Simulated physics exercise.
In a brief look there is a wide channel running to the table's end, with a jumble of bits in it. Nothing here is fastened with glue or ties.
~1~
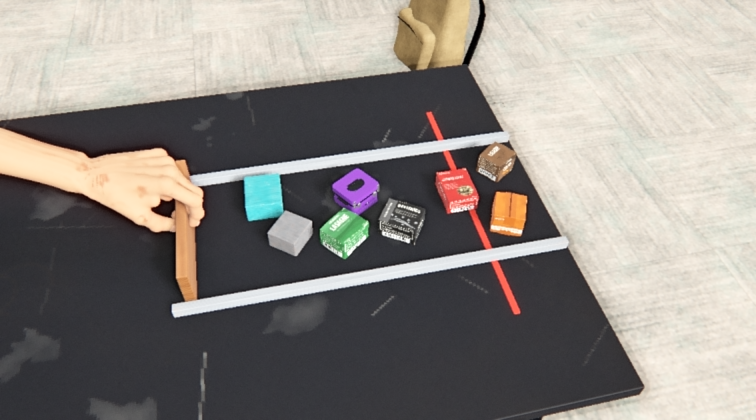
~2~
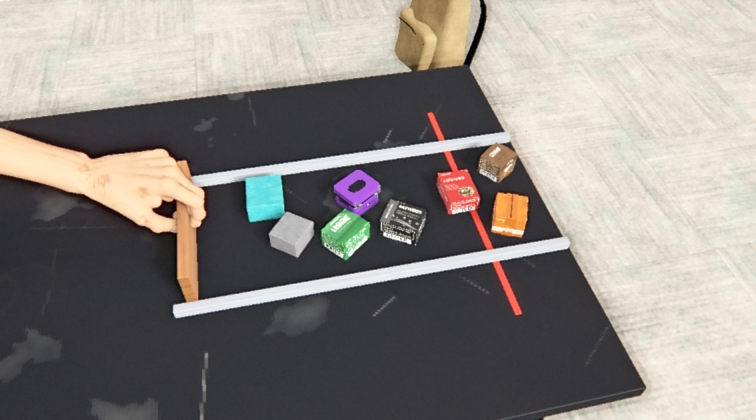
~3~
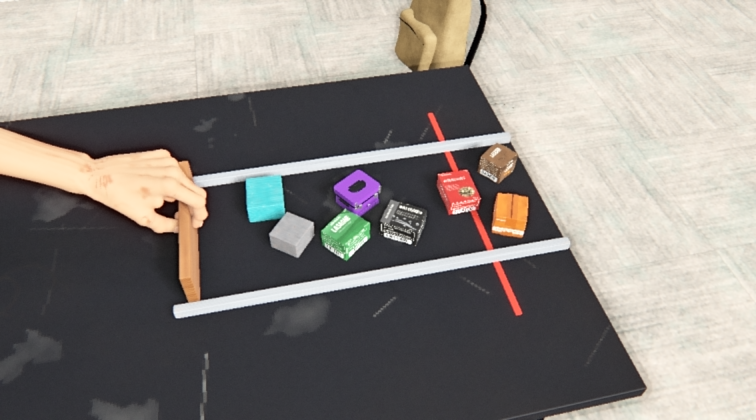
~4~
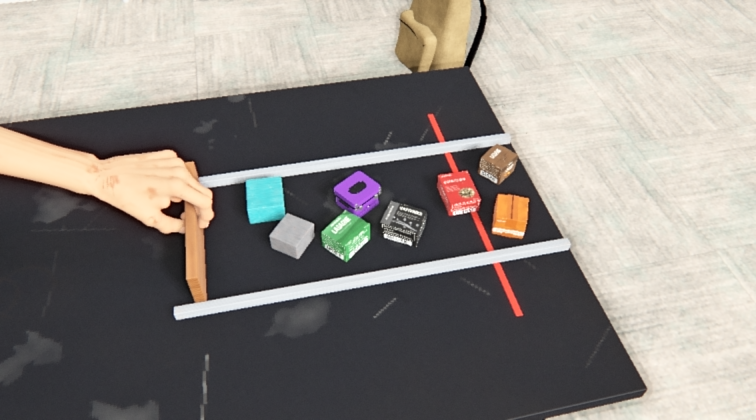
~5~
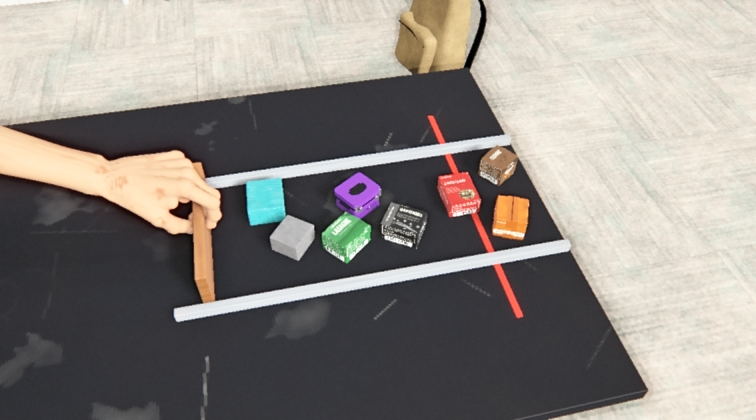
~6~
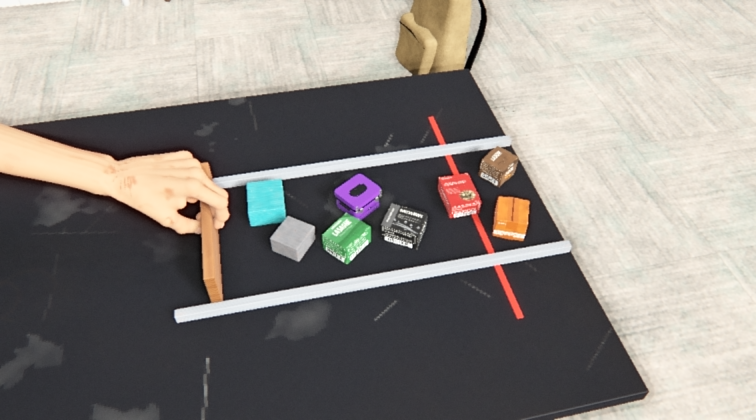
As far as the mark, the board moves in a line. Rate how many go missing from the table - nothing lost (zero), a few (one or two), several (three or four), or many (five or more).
A few, one or two.
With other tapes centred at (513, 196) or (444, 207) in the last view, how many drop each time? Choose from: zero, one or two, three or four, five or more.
The falls would be more than four; none.
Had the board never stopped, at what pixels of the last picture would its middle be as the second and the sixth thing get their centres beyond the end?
It sits around (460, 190) and after that around (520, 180).
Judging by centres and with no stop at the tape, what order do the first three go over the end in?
Going earliest first, it's the orange box, next the red box, and after that the black box.
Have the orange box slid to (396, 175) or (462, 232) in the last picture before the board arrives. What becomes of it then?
The orange box stays in place, then drops away.
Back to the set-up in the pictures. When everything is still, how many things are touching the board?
In total, 3.
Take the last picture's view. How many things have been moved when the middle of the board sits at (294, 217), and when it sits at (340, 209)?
At the first point the count is 3, at the second it's 5.
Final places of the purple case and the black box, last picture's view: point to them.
Purple case: About (515, 184); black box: About (544, 230).
Soon after, none off yet; brown box at rest near (499, 166); orange box at rest near (511, 218); red box at rest near (459, 195).
Then, none off yet; brown box at rest near (499, 166); orange box moving near (515, 219); red box moved a little near (470, 195).
By the end, the number that fall off is one or two; fallen, red box and orange box.
